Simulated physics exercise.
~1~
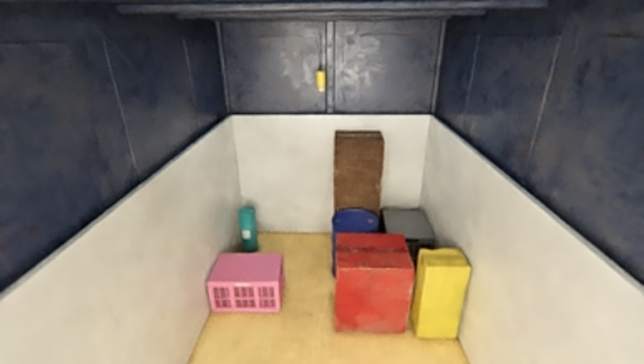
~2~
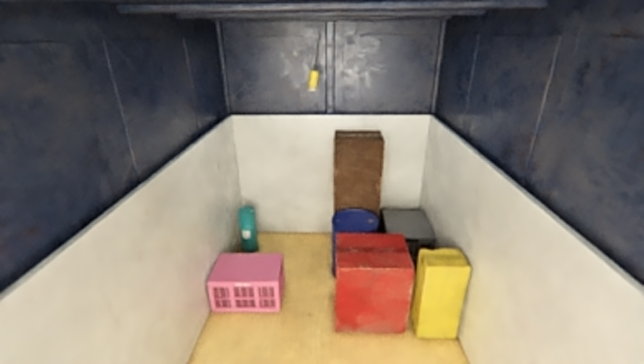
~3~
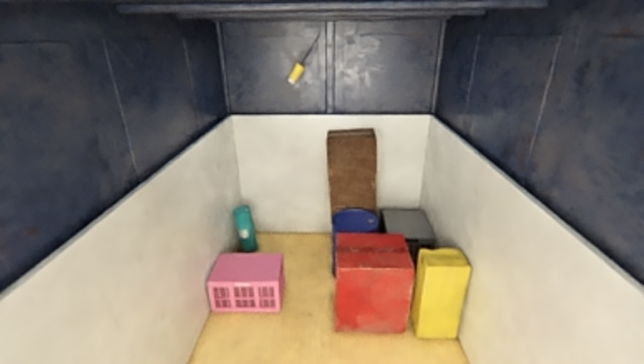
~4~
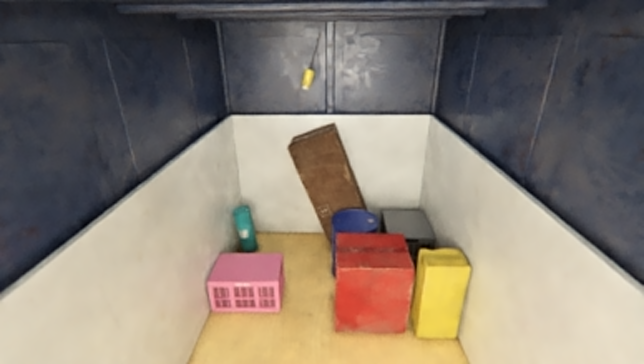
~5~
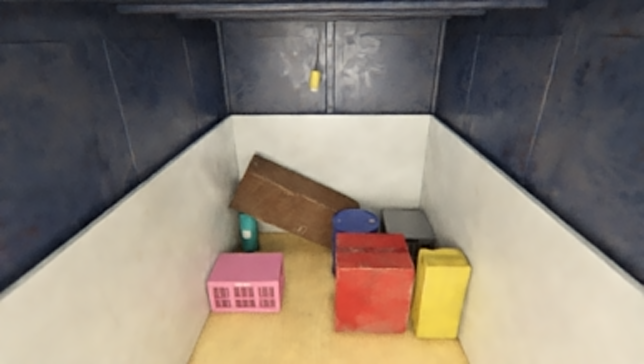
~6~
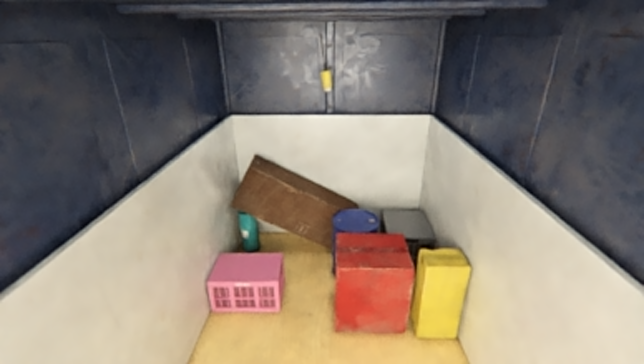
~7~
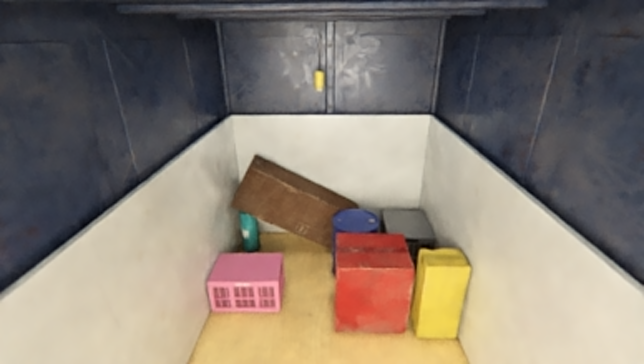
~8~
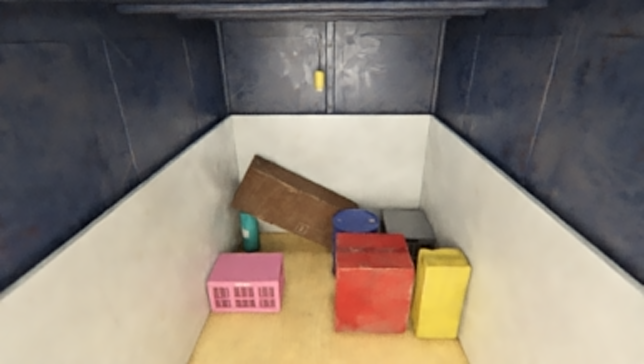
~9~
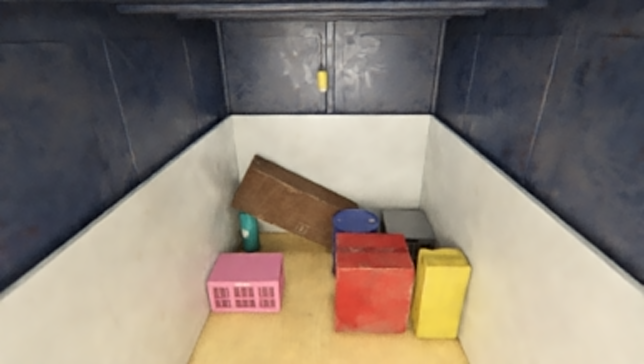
The tall brown box topples left and stays tilted on its side behind the others.
